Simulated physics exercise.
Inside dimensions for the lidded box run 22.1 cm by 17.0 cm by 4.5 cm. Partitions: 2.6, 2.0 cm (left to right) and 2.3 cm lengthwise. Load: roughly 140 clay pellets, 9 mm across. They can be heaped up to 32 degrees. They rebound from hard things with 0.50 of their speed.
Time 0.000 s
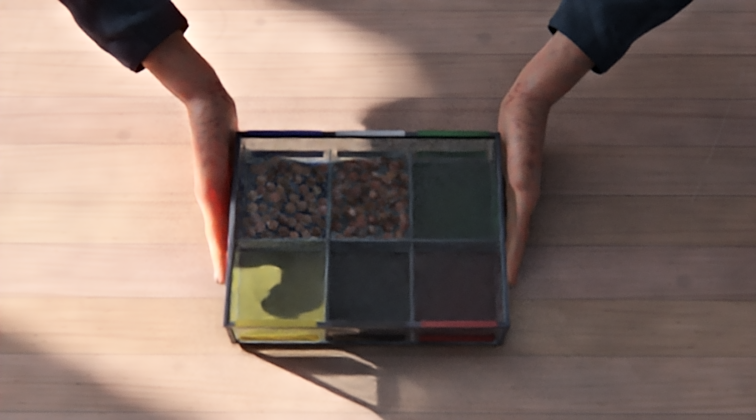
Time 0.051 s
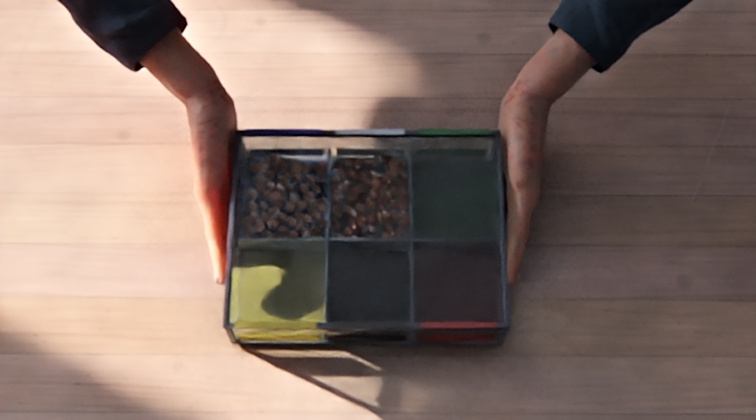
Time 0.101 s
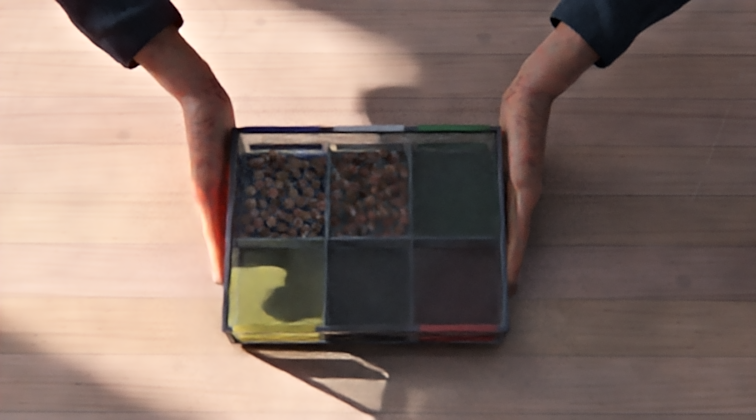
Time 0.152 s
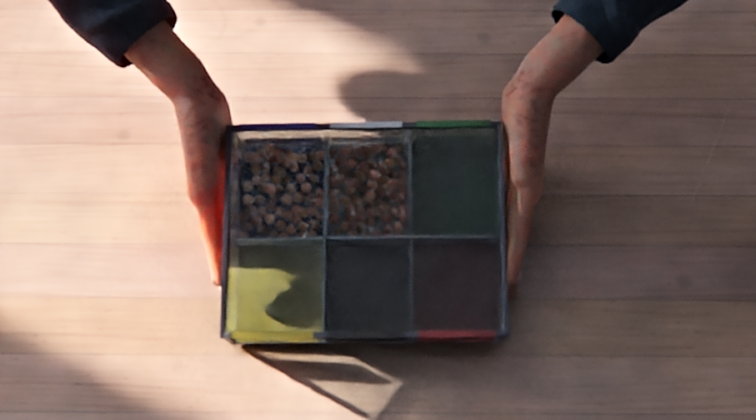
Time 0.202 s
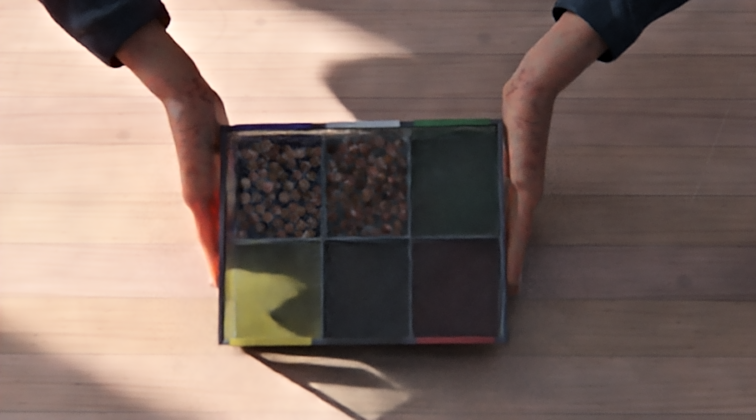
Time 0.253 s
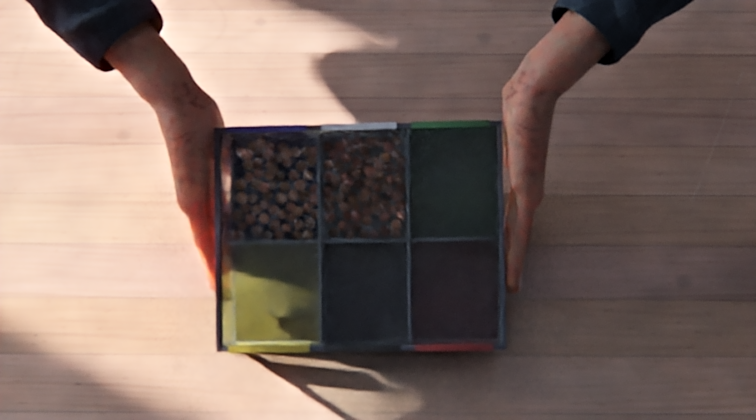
The video shows two hands holding a lidded, six-compartment box above a wooden surface, with small brownish pellets in its two upper-left sections. The hands gradually tilt the box, its left front corner lowest, while the pellets stay within their sections.
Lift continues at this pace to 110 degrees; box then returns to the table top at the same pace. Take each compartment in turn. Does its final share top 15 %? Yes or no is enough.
Red compartment, no; blue compartment, no; green compartment, no; yellow compartment, yes; white compartment, no; black compartment, yes.
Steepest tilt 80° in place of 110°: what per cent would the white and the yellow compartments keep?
You'd find white with 30 % and yellow with 25 %.
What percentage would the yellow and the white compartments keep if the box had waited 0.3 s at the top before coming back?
You'd end up with yellow at 70 per cent and white at 0 per cent.
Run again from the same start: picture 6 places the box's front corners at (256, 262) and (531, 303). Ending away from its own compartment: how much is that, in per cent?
Estimate: Around 85 %.
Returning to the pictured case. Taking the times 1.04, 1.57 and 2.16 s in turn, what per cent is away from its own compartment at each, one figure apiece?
Taking the three times in turn, it reads 50, 95 and 95.
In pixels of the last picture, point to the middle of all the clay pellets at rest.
Resting centre estimate: Around (297, 314).
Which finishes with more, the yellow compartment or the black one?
That would be the yellow compartment.
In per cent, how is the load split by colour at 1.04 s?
Red = 0, blue = 25, green = 0, yellow = 30, white = 25, black = 20 (per cent).
After 1.04 s, tilt 109 degrees; blue 25 %, yellow 30 %, white 25 %, black 20 %.
Then, at 1.57 s, tilt 47 degrees; yellow 65 %, black 30 %.
Then, at 2.16 s, tilt 0 degrees; yellow 65 %, black 30 %.
By 2.7 s all is still; red 0 %, blue 0 %, green 0 %, yellow 65 %, white 0 %, black 30 %.
